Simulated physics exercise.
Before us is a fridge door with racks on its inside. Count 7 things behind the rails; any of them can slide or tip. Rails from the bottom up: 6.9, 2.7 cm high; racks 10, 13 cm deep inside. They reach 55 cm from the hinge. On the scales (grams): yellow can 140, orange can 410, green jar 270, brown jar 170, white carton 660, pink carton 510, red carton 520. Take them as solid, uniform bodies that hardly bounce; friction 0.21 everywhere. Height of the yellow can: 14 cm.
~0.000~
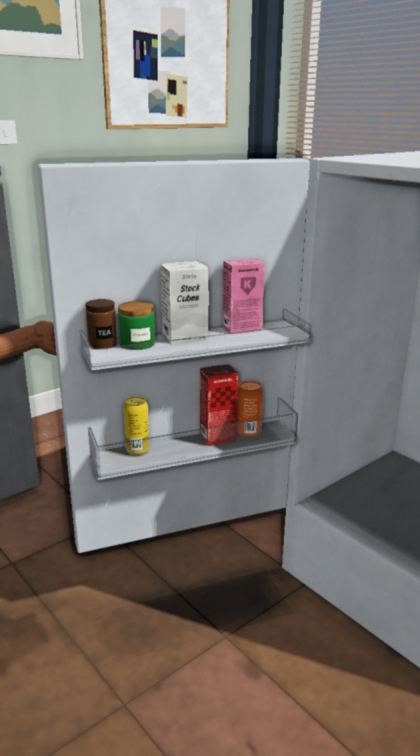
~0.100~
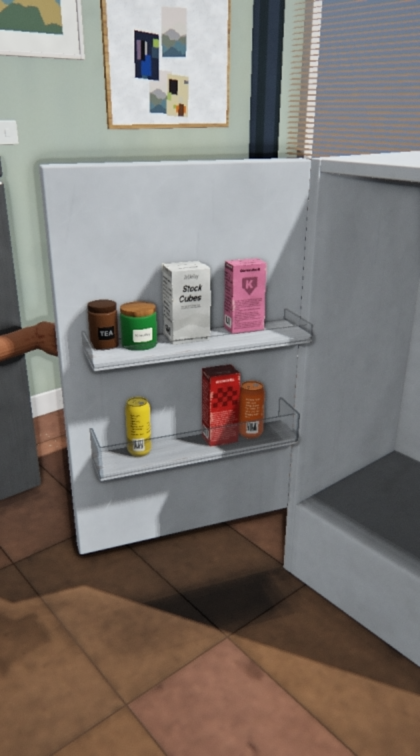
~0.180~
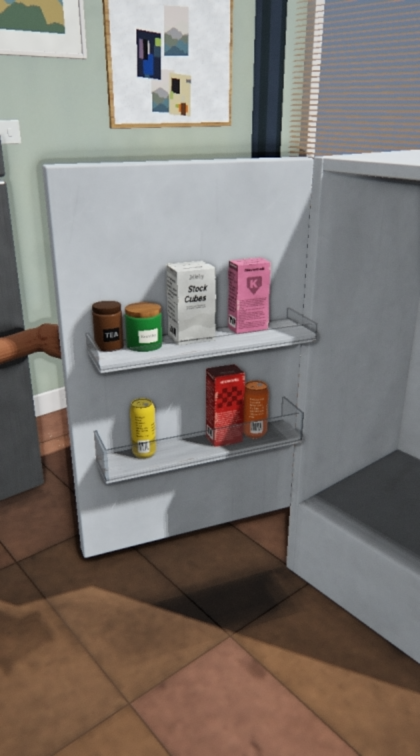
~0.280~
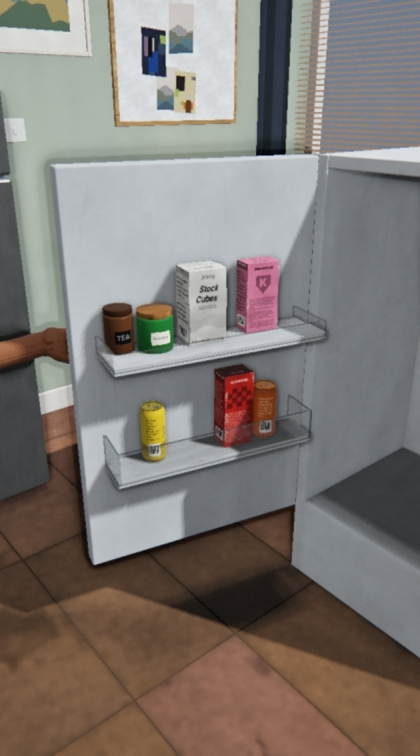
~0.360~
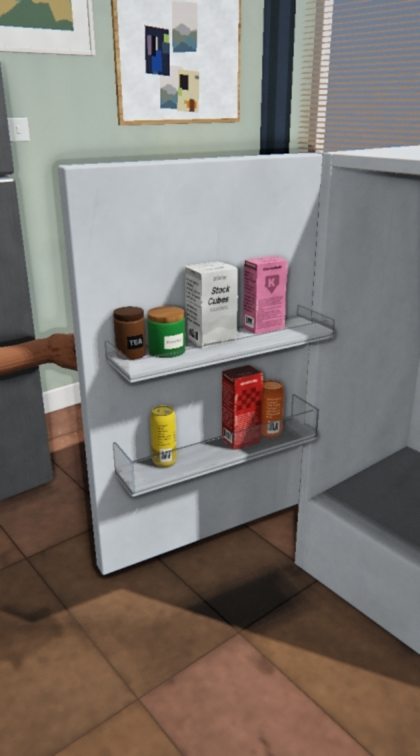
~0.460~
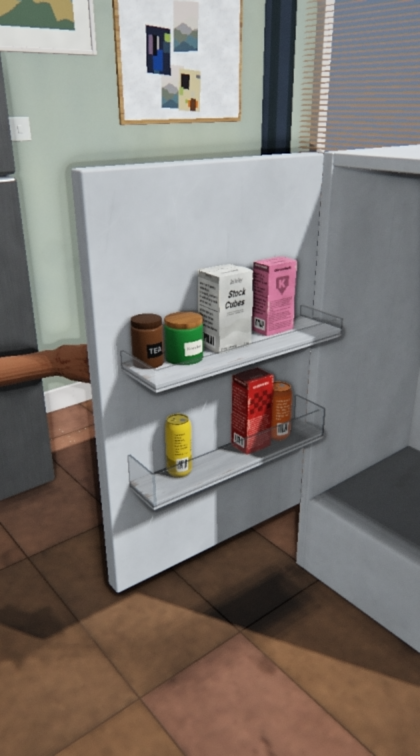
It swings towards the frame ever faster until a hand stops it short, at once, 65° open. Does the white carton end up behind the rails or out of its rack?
The white carton remains in the rack.
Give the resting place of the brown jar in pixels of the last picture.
At about (274, 372).
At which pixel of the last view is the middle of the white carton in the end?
At about (305, 320).
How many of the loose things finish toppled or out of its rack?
0 of them.
After 0.66 s, open by 73°.
After 0.76 s, open by 65°; white carton moved 2 cm near (303, 322); brown jar moved 4 cm; green jar moved 3 cm.
After 0.86 s, open by 65°; white carton 10° off upright near (317, 320); brown jar 19° off upright; yellow can moved 3 cm.
In the end (1.5 s), all 7 under 5 cm from the start. In the last view, white carton near (305, 320).
